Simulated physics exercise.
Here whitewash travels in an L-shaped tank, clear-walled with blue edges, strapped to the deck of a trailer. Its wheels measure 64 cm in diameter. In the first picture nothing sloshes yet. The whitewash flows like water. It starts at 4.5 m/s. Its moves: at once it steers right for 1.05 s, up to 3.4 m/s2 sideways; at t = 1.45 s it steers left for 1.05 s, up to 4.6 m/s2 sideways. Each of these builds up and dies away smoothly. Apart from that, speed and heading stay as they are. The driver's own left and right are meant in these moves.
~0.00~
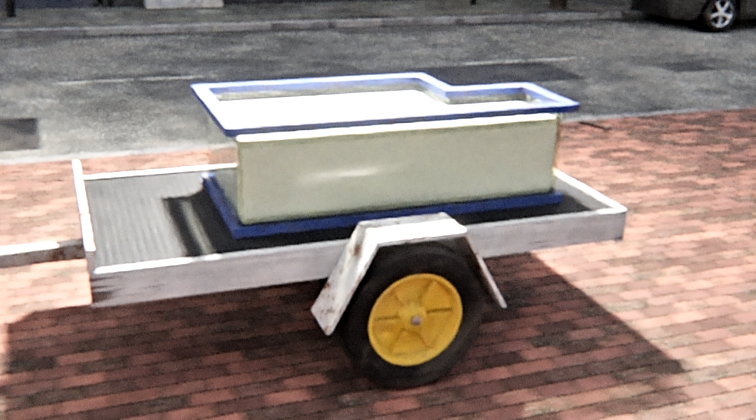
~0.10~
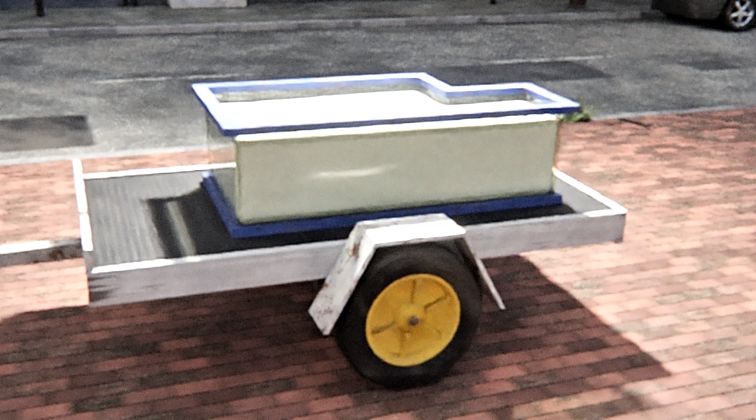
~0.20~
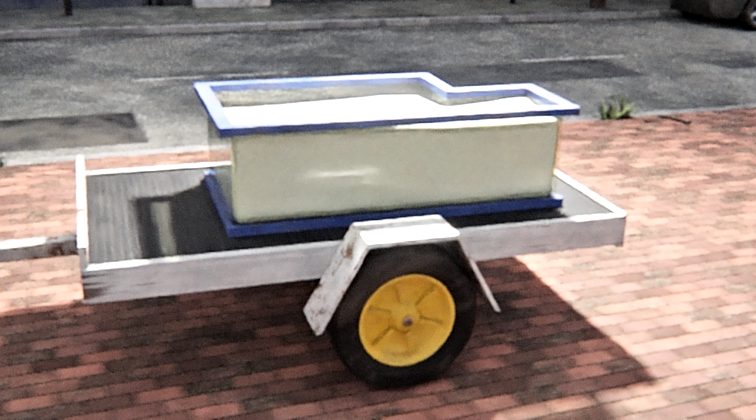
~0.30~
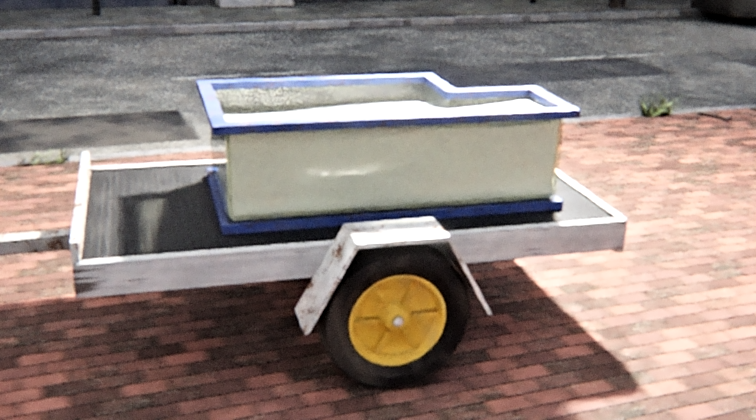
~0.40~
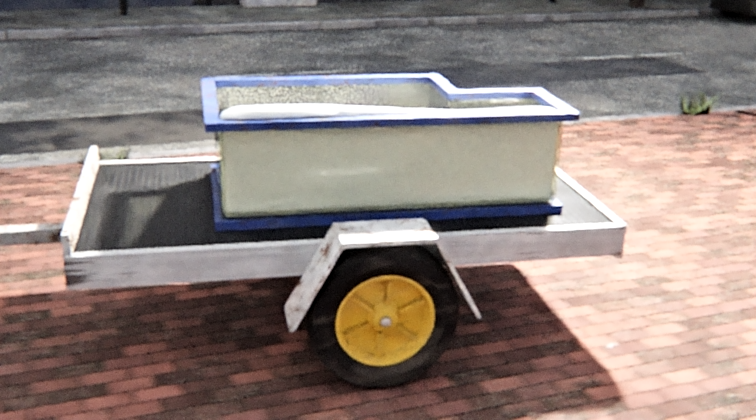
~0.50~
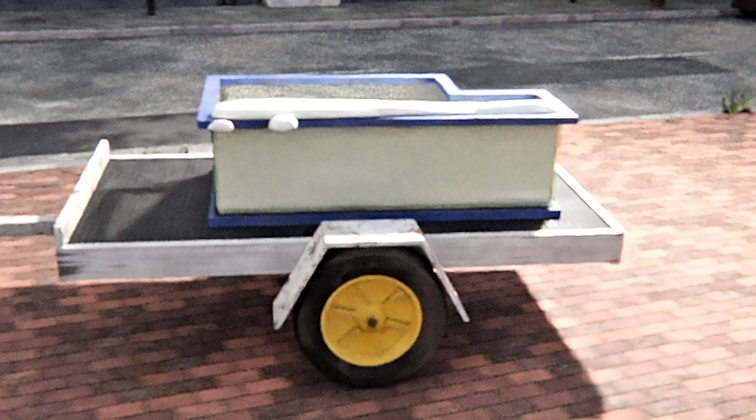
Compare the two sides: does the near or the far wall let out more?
More leaves at the far one.
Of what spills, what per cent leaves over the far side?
Some 60 per cent of it.
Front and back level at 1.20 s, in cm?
About 34 cm in front and 36 cm behind.
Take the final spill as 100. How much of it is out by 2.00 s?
About 40 per cent.
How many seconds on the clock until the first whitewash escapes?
Near 0.7 s.
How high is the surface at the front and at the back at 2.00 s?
About 38 cm in front and 26 cm behind.
By 1.20 s it stands 37 cm high behind and 34 cm in front; 7 per cent has gone over the near side.
By 2.00 s it stands 27 cm high behind and 38 cm in front; 8 per cent has gone over the near side.
By 3.00 s it stands 31 cm high behind and 35 cm in front; 18 per cent has gone over the far side and the near side, a little elsewhere.
By 5.49 s 18 per cent has gone over the far side and the near side, a little elsewhere; the near side has passed 8 per cent and the far side 10.
